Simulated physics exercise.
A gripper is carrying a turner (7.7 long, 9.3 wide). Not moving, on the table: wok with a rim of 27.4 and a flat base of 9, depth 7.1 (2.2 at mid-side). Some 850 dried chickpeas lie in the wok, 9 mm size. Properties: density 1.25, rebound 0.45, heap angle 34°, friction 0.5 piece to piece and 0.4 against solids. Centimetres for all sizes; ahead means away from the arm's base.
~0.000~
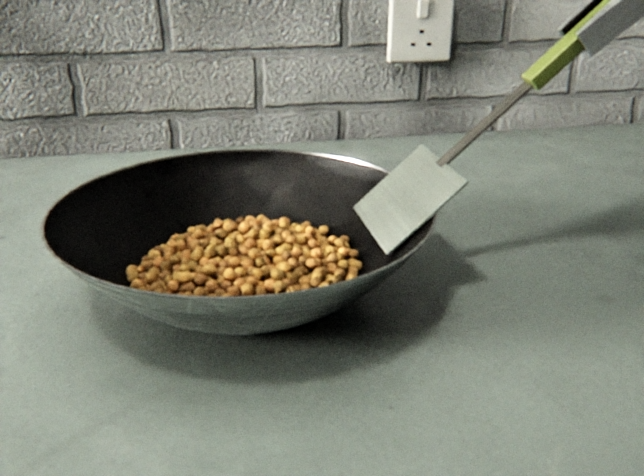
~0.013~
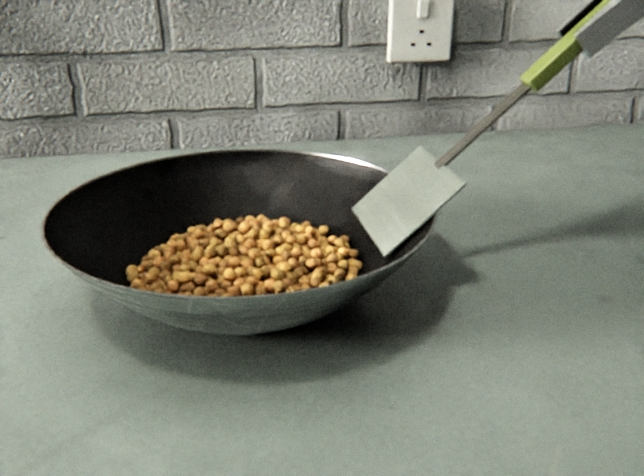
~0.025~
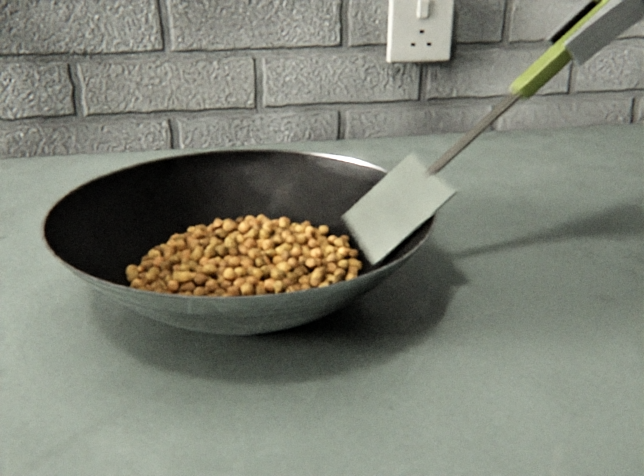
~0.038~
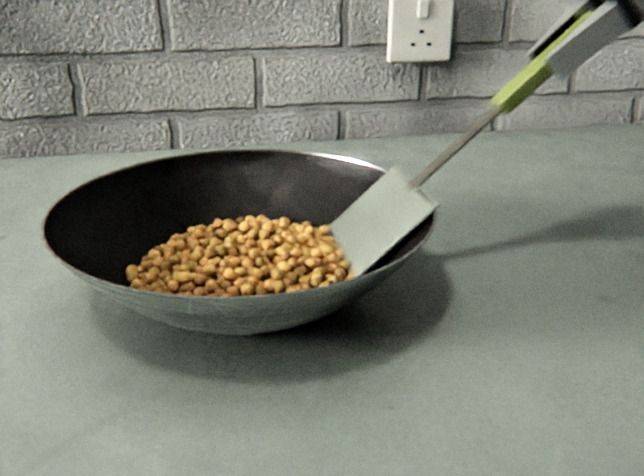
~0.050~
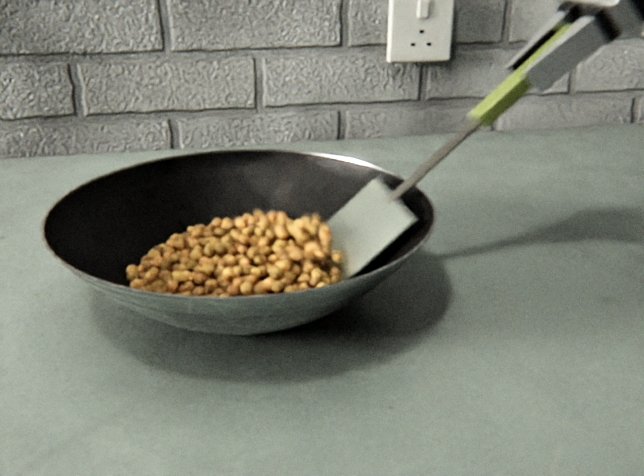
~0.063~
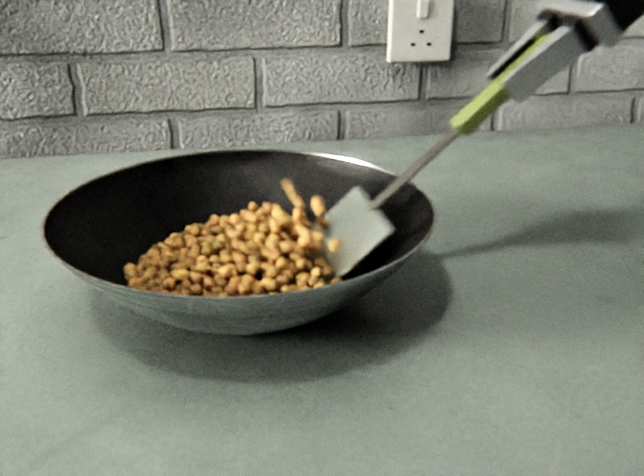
On a grey-green table by a brick wall, a gripper lowered a turner leftward into a dark wok and pushed it into the heap of chickpeas, tossing a few up near the blade.
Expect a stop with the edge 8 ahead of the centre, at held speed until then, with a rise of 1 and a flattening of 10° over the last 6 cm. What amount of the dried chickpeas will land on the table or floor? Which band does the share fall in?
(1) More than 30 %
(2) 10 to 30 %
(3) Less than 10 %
More than 30 % (1).
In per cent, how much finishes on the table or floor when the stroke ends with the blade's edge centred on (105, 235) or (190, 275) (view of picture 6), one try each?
Around 50 per cent for the first try and 0 per cent for the second.
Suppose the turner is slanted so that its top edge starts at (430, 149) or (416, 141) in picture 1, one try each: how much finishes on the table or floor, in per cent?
First try roughly 45 percent, second try roughly 45 percent.
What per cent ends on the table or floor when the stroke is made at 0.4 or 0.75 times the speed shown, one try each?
Around 5 per cent, then around 25 per cent, would end on the table or floor.
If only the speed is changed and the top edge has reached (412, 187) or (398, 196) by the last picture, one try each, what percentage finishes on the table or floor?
Respectively, around 5 and 15 per cent.
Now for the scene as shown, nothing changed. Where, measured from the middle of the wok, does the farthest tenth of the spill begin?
I'd put it at about 45 centimetres.
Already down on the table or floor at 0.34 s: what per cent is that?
Estimate: About 5 percent.
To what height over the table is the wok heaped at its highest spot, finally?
Roughly 7.0 centimetres.
After 0.09 s, sloping 42°, highest piece 15 above the table; 849 in the wok, 2 on the blade or in flight.
After 0.12 s, sloping 39°, highest piece 20 above the table; 846 in the wok, 5 on the blade or in flight.
After 0.34 s, sloping 32°, highest piece 33 above the table; 515 in the wok, 51 on the table or floor, 285 on the blade or in flight.
After 1.39 s, sloping 32°, highest piece 8 above the table; 512 in the wok, 339 on the table or floor.
In the end, 512 in the wok, 339 on the table or floor. That is 40 % on the table or floor.
